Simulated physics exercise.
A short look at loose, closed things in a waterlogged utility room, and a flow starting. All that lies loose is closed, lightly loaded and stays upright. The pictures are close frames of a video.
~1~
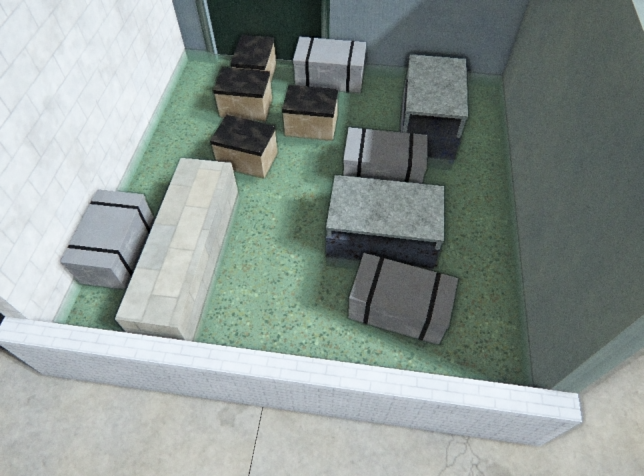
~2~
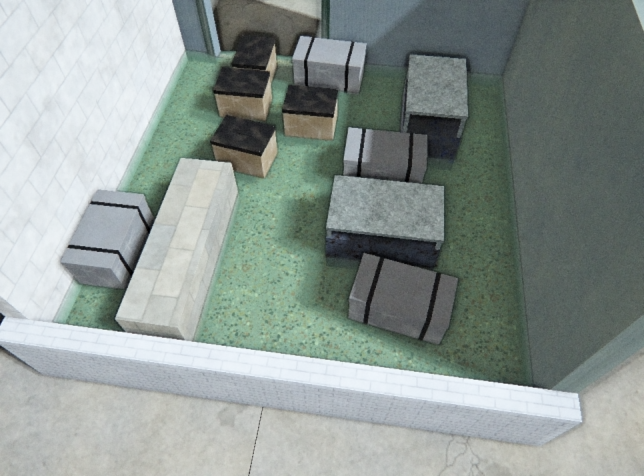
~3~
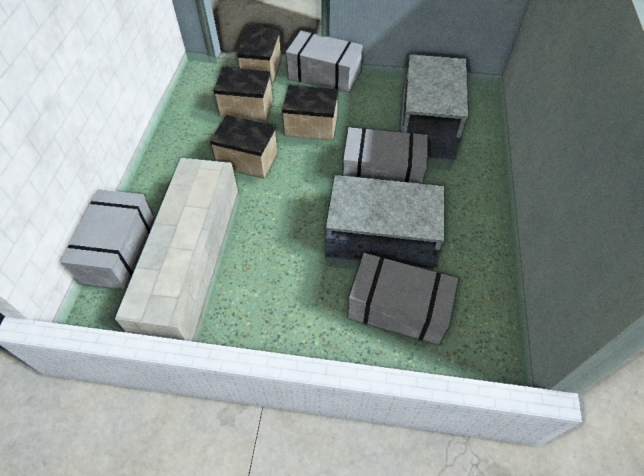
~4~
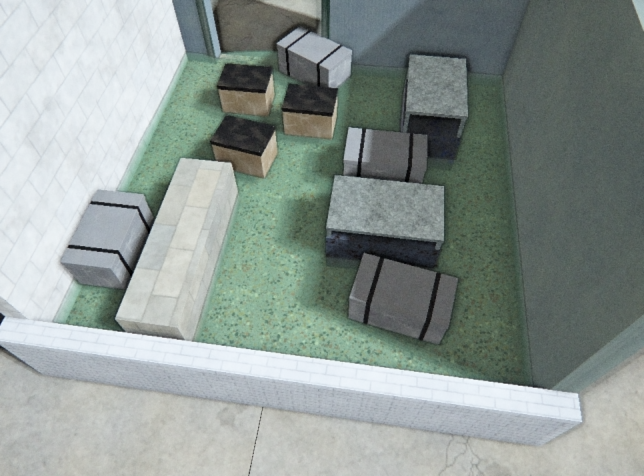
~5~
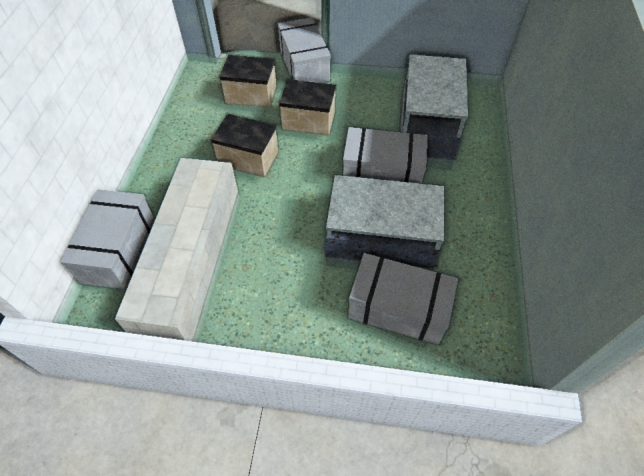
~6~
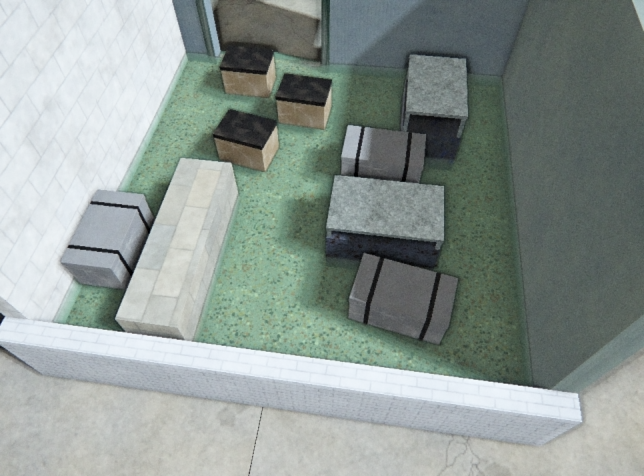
In a flooded utility room with greenish water, dark-topped tan chests and strapped grey boxes sit among stone-like blocks as a dark door at the back opens. The rearmost tan chest and a pale grey box drift out through the doorway in turn, while the remaining tan chests edge toward it.
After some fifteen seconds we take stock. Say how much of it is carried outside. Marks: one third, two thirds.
That comes to two thirds or more.
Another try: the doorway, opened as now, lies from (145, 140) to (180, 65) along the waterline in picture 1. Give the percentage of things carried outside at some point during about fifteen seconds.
About 60 per cent.
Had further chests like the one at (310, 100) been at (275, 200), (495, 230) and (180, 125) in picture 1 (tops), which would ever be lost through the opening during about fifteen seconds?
In turn: Gone, kept in, washed out.
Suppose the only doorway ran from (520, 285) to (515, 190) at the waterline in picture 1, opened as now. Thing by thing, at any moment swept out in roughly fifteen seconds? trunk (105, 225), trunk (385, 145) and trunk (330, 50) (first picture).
As listed: Still in, gone, kept in.
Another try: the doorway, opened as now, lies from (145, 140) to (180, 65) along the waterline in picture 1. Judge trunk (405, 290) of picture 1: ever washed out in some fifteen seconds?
Verdict: Left behind.
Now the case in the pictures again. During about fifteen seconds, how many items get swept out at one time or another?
6 of them.
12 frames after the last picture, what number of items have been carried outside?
I count 4.
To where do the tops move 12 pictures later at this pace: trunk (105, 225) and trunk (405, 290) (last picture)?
Near (123, 189) and (378, 276).
A moment on, 2 of 8 are out; 6 afloat.
Next, 4 of 8 are out; 4 afloat.
Later, 6 of 8 are out; 2 afloat.
In the end, 6 of 8 are out; 2 afloat.
